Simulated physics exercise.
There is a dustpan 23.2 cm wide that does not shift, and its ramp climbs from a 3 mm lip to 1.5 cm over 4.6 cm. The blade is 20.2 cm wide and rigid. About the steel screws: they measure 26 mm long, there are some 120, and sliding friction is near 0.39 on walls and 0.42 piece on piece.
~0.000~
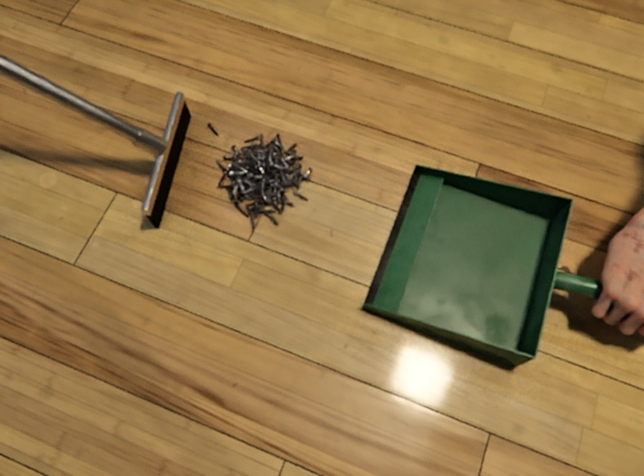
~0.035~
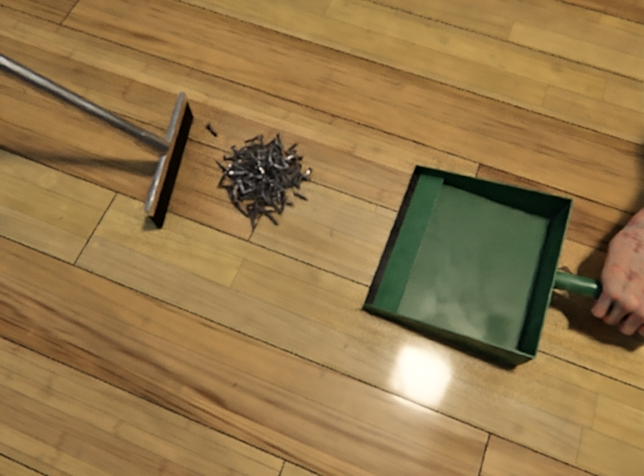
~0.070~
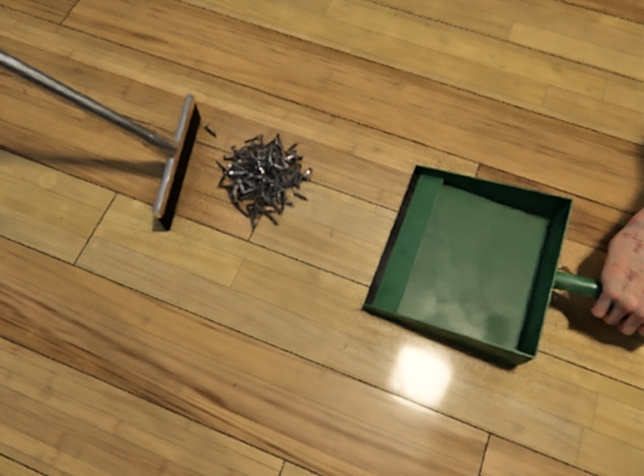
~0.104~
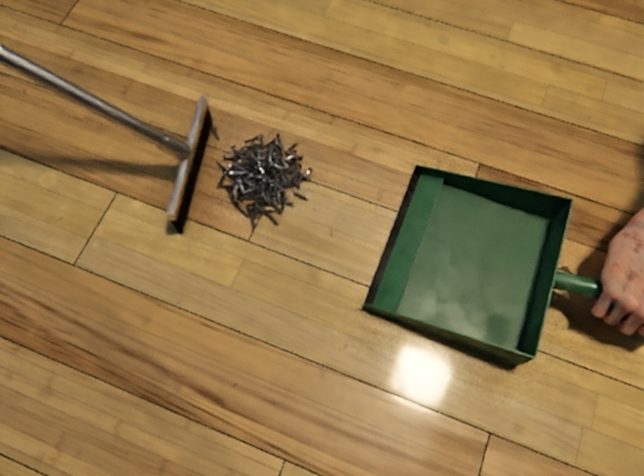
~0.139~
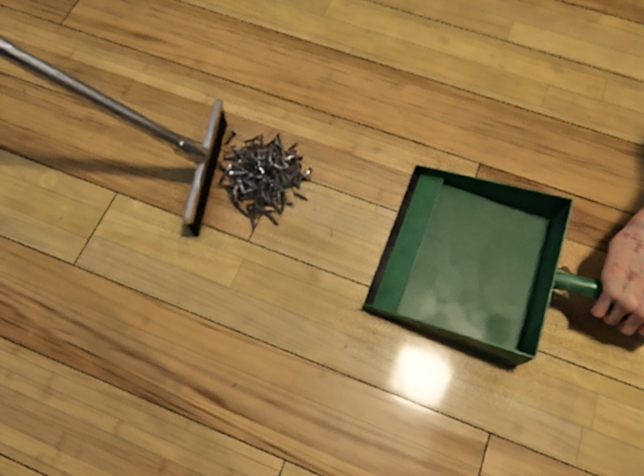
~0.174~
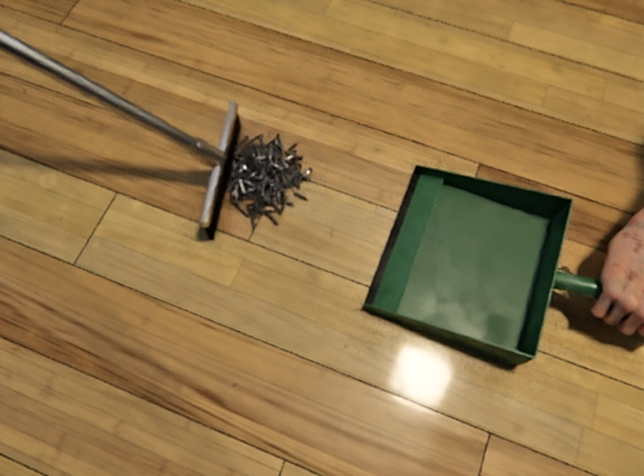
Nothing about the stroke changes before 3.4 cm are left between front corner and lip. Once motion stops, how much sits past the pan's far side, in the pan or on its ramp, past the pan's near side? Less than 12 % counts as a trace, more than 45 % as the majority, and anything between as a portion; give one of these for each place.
Far side - a portion, pan - a trace, near side - a trace.
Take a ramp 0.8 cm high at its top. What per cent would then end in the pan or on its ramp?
Something like 10 per cent, ramp included.
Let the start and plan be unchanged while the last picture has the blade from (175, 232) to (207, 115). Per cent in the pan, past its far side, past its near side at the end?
Pan: 0, far side: 0, near side: 0.
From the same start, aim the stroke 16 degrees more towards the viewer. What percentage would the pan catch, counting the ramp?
My guess is some 5 percent.
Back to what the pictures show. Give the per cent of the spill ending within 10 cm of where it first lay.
That share is some 0 percent.
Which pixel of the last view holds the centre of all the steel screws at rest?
Look around (388, 194) in the last picture.
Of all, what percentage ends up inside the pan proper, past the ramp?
It comes to some 0 per cent.
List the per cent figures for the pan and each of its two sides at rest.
Far side 20 %, pan 5 %, near side 0 %.
After 0.33 s, middle of the blade 16 cm from the lip; 0 % over the lip, far side 5 %, near side 0 %.
After 0.44 s, middle of the blade 8 cm from the lip; 0 % over the lip, far side 10 %, near side 0 %.
Then, at 0.68 s, middle of the blade 6 cm from the lip; 5 % over the lip, far side 20 %, near side 0 %.
At rest (1.5 s), far side 20 %, pan 5 %, near side 0 %, in front of the lip or behind the blade 75 %.
